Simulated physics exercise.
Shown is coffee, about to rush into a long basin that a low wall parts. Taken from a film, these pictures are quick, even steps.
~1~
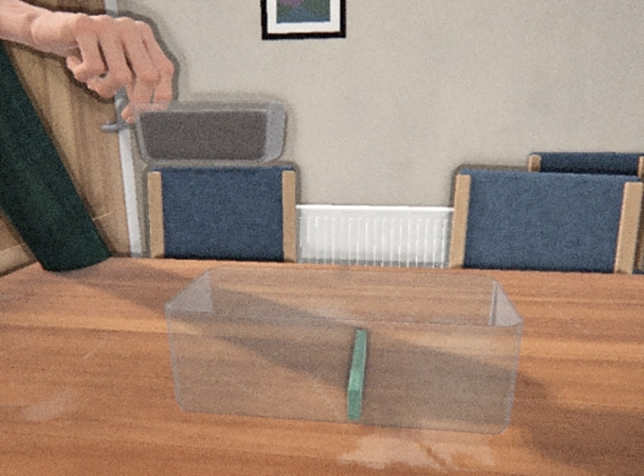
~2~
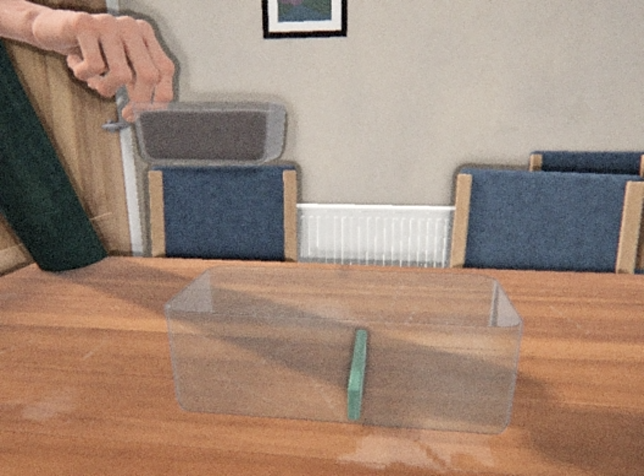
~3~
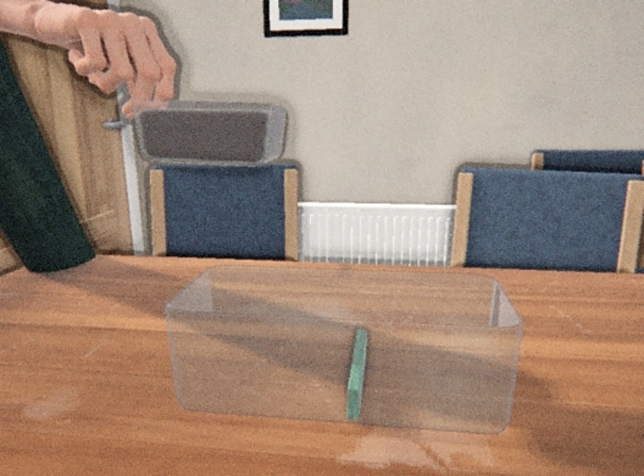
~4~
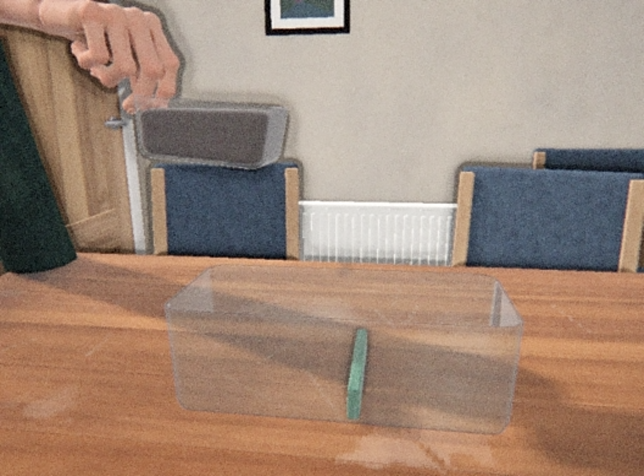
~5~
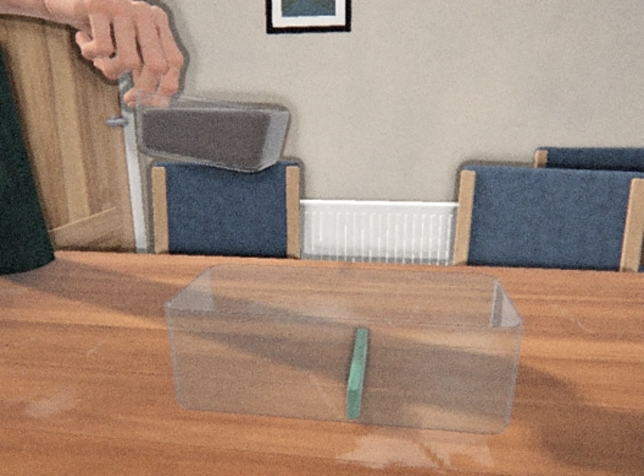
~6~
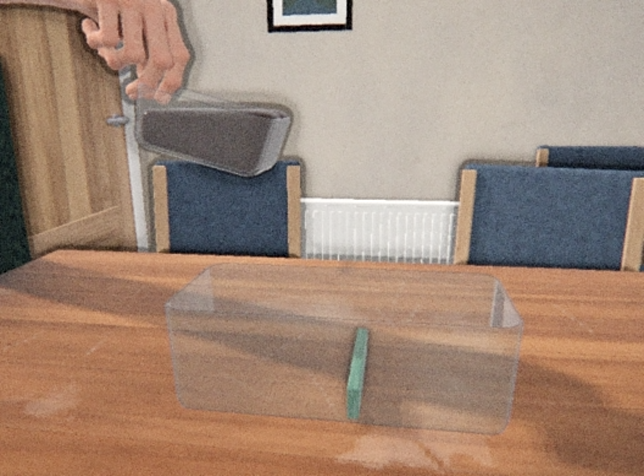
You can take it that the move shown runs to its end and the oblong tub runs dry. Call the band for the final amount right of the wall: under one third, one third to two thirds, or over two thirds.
Band: One third to two thirds.
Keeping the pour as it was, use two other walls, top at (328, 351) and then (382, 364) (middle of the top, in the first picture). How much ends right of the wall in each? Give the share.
About 75 and 15 per cent.
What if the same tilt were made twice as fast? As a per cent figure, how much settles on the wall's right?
Roughly 35 per cent ends up there.
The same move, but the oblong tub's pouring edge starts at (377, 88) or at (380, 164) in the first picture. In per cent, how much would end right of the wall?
90 %, 90 %.
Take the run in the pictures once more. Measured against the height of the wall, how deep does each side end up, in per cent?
Once it settles, the left reaches around 30 and the right around 40.
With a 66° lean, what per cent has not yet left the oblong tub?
25 per cent, roughly.
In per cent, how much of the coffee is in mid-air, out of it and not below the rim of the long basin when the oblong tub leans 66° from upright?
Around 40 %.
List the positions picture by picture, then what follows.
In the first picture, it leans 0°; its right rim is at (277, 105); the coffee meets the walls at (157, 113) and (276, 113); the long basin's rim runs from (189, 287) to (507, 300); the wall's top is at (358, 358).
In the second picture, it leans 1°; its right rim is at (277, 106); the coffee meets the walls at (157, 113) and (276, 113).
In the third picture, it leans 2°; its right rim is at (278, 107); the coffee meets the walls at (158, 112) and (277, 113).
In the fourth picture, it leans 6°; its right rim is at (279, 111); the coffee meets the walls at (158, 111) and (278, 113).
In the fifth picture, it leans 10°; its right rim is at (281, 115); the coffee meets the walls at (160, 111) and (281, 114).
In the sixth picture, it leans 15°; its right rim is at (281, 122); the coffee meets the walls at (160, 112) and (280, 117); 3 per cent is over the edge.
A moment on, the oblong tub is tipped part way and 25 per cent is still to pour, 14 is left of the wall and 23 right of it.
Next, the oblong tub is tipped right over and 3 per cent is still to pour, 44 is left of the wall and 47 right of it.
Then the oblong tub is tipped right over and 0 per cent is still to pour, 51 is left of the wall and 48 right of it.
Later the oblong tub is tipped right over and 0 per cent is still to pour, 51 is left of the wall and 48 right of it.
In the end 51 per cent lies left of the wall, 48 right of it and 1 outside.
